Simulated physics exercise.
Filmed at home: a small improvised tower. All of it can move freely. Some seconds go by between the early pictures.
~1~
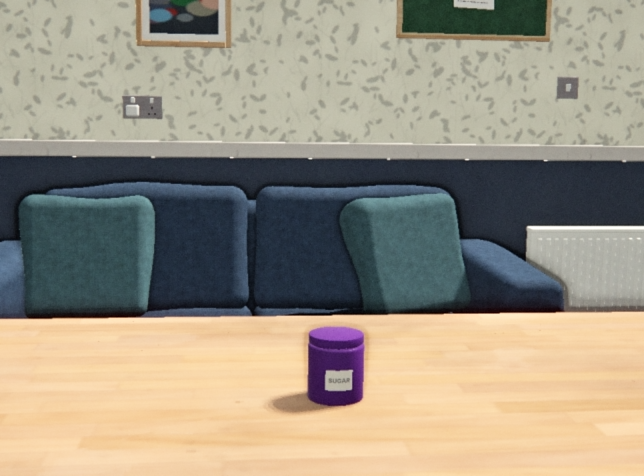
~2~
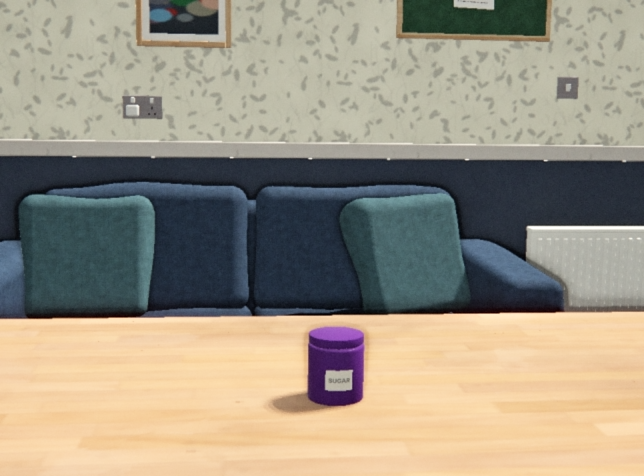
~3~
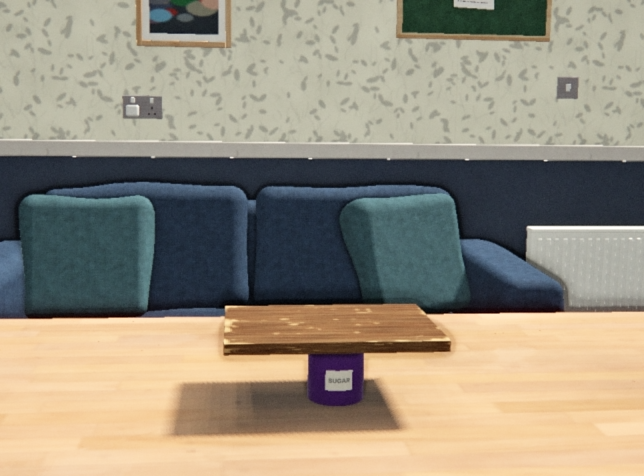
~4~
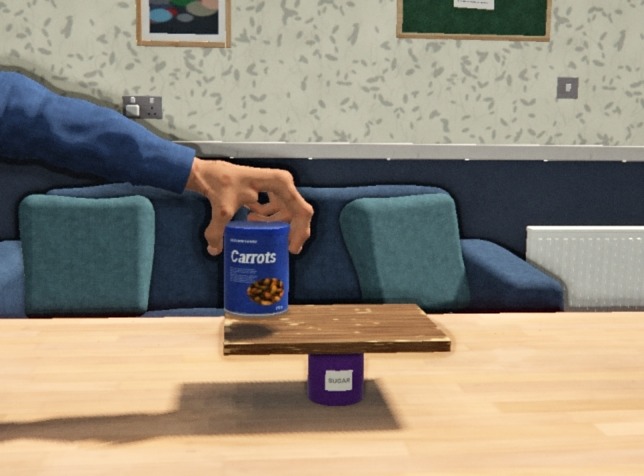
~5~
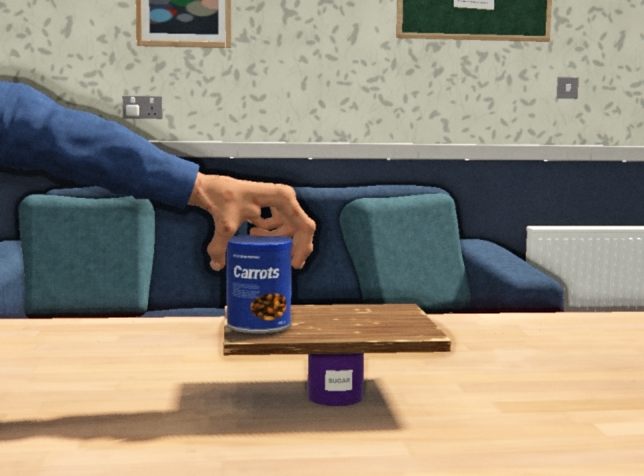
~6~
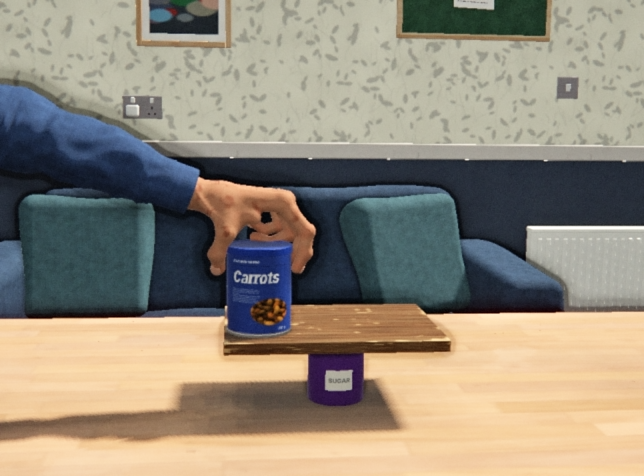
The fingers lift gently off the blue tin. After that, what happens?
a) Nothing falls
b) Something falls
b, something falls.
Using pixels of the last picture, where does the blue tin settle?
Roughly pixel (91, 393) in the last picture.
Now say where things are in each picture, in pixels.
The last thing is not in view yet, in the first picture.
The last thing is not in view yet, in the second picture.
The last thing is not in view yet; brown board (330, 327), in the third picture.
On its way; blue tin (257, 267); brown board (330, 327), in the fourth picture.
On its way; blue tin (259, 282); brown board (330, 327), in the fifth picture.
In place under the hand; blue tin (259, 287); brown board (330, 327), in the sixth picture.
Then, 0.30 s past the last view, blue tin now fallen; brown board rocked 34° from its first pose.
Then, 0.50 s past the last view, brown board rocked 33° from its first pose.
Then, 0.60 s past the last view, brown board rocked 28° from its first pose.
Then, 0.80 s past the last view, brown board now fallen.
Finally, fallen, brown board and blue tin; purple jar still in place. Final places as the last picture's camera would see them, blue tin near (91, 393). The stack gives way.
